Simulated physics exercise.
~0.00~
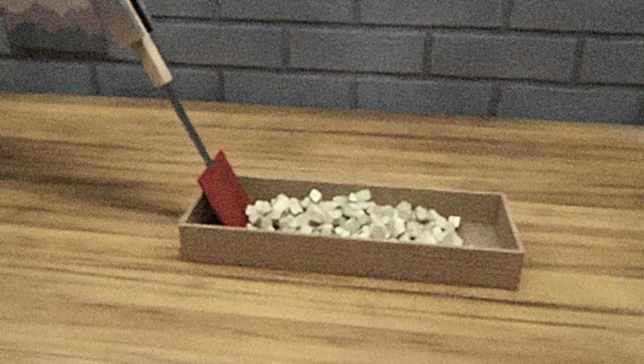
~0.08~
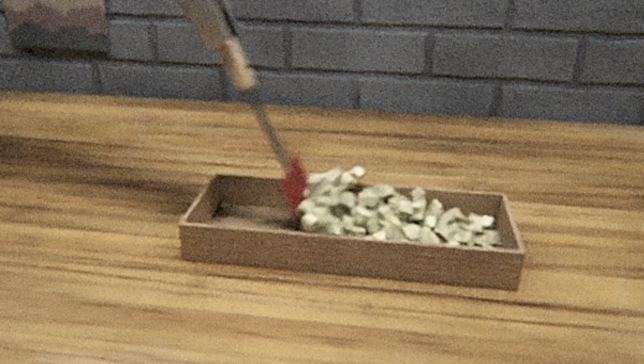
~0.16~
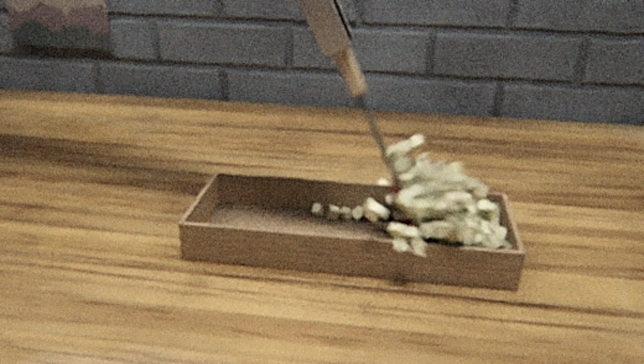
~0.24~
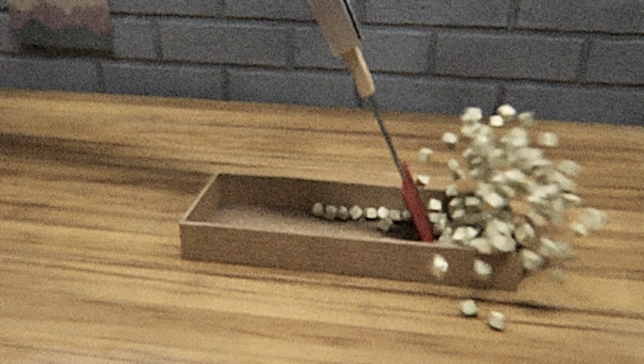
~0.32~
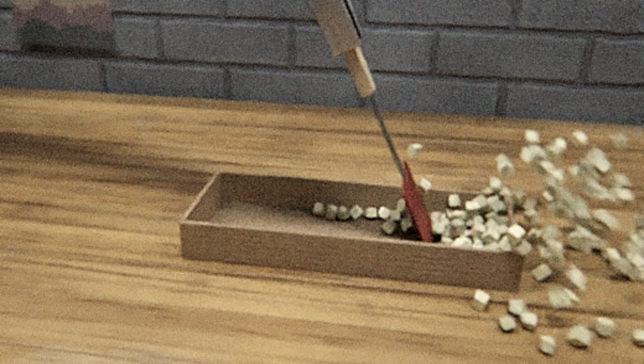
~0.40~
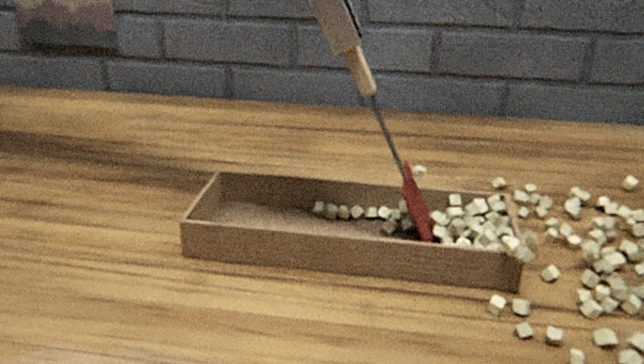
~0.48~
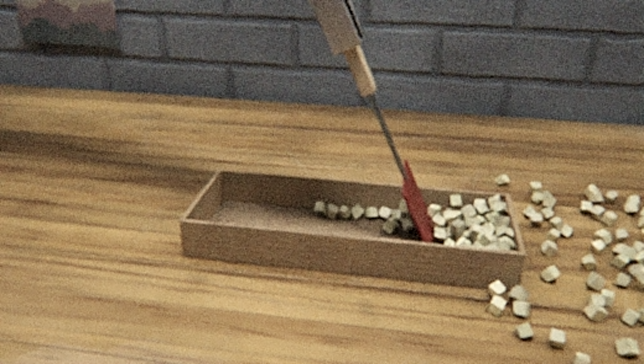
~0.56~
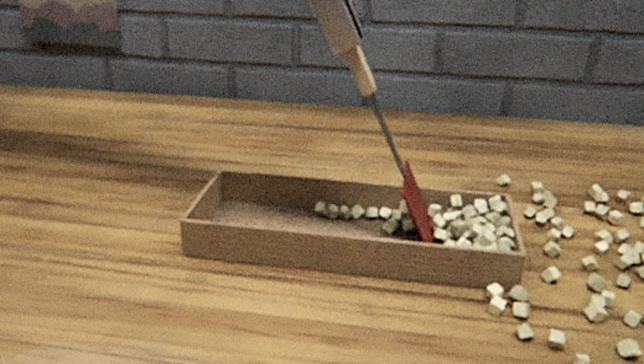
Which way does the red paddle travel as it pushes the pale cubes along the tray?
It travels to the right, then stops before reaching the tray's end.
